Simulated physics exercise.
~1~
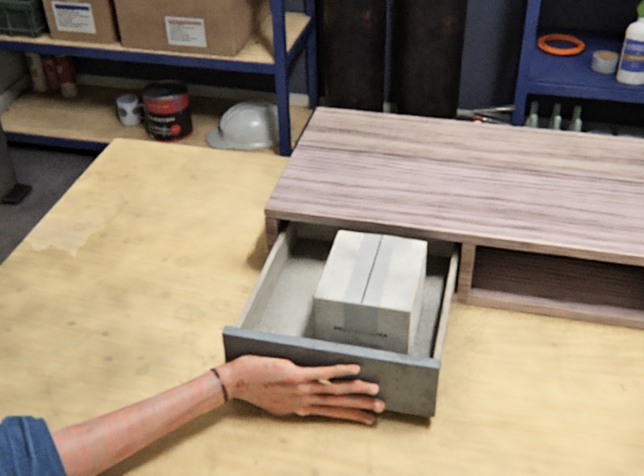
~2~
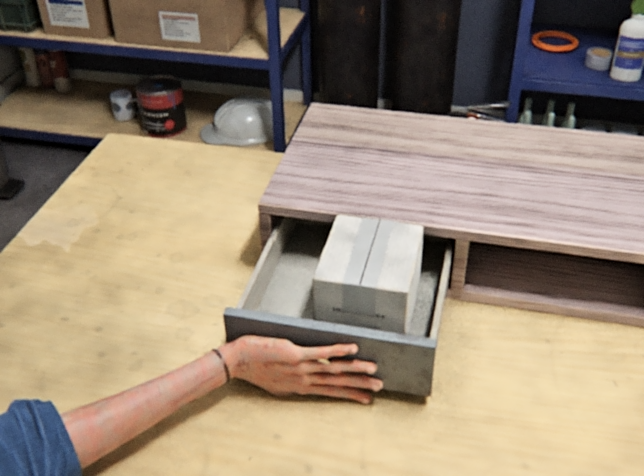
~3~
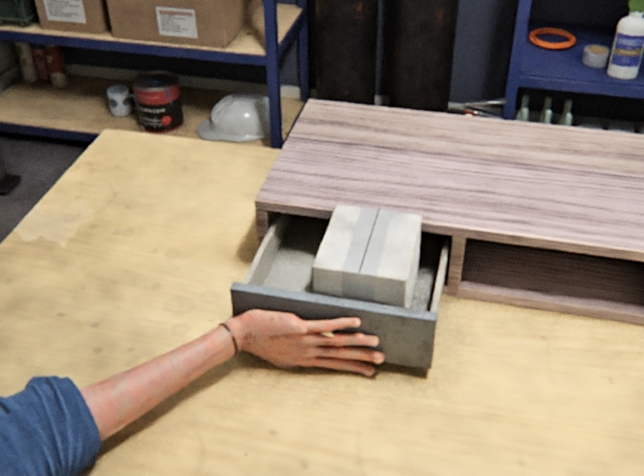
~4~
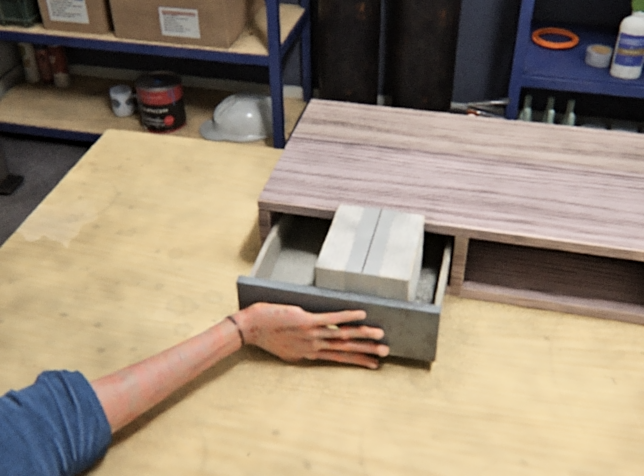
A shallow grey drawer holding a pale box juts from a low, wood-grained chest on a light wooden workbench, seen from above at an angle. A blue-sleeved arm with a dark wristband reaches in from the lower left, its hand pressed against the drawer front. Behind are blue shelves with cardboard boxes, a red and black tub and a white hard hat. The hand pushes the drawer a short way inward, and the box travels with it towards the chest. The drawer then jams, still partly open, with the hand on its front.
